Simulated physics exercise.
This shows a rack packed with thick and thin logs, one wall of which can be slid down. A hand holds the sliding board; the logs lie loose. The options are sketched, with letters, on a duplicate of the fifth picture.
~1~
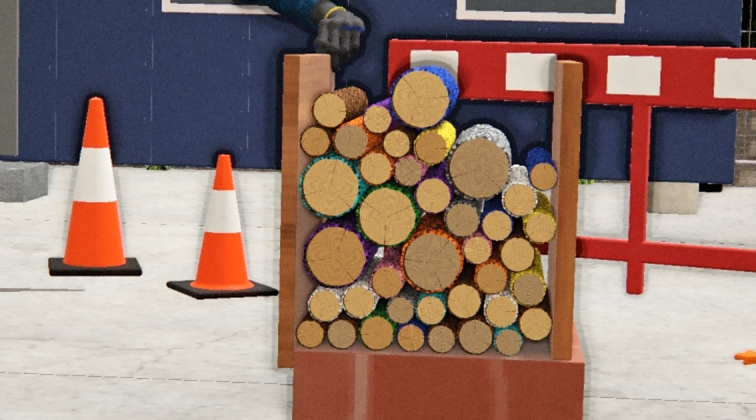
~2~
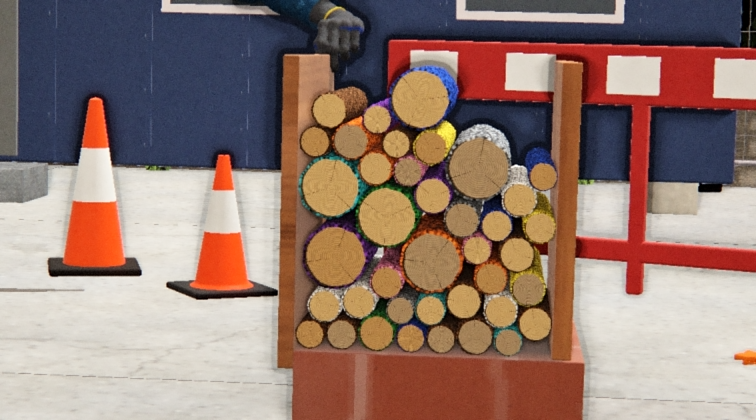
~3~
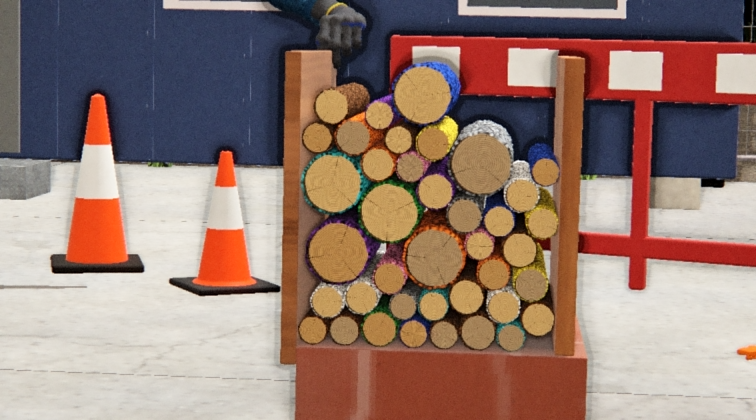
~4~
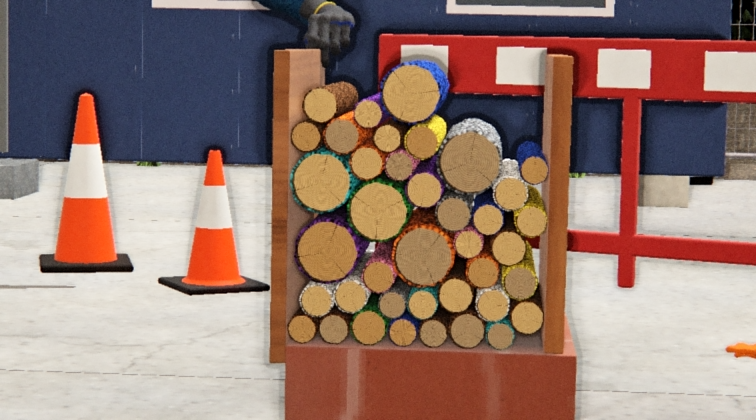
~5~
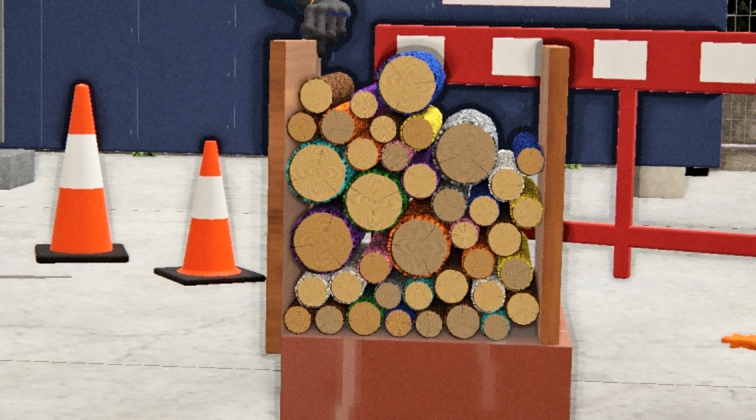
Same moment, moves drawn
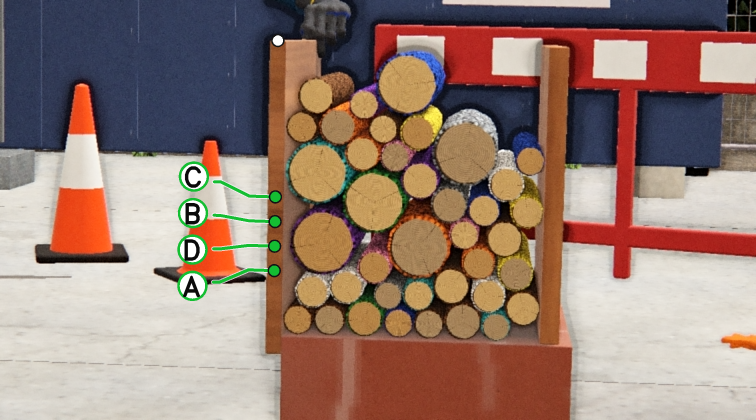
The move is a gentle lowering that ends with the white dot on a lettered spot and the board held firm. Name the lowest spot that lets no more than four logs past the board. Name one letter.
It can be let down to C.
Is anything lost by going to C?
At C: Yes.
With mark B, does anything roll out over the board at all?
Yes, at B.
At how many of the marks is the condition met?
The number is one.
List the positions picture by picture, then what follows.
A log (475, 337); a log (430, 310), in the first frame.
A log (430, 310); a log (386, 282), in the second frame.
A log (519, 250); a log (435, 192), in the third frame.
A log (399, 166); a log (320, 105), in the fourth frame.
Side board (295, 184); a log (462, 322), in the fifth frame.
On the marked copy, A at (274, 271); B at (275, 222); C at (275, 197); D at (274, 246); the white dot at (278, 41).
With C. Early on, top of the board (286, 110).
Further on, top of the board (285, 186).
At the end, top of the board (284, 197), three out over the board.
As for the rest, A more than four out over the board; B more than four out over the board; D more than four out over the board.
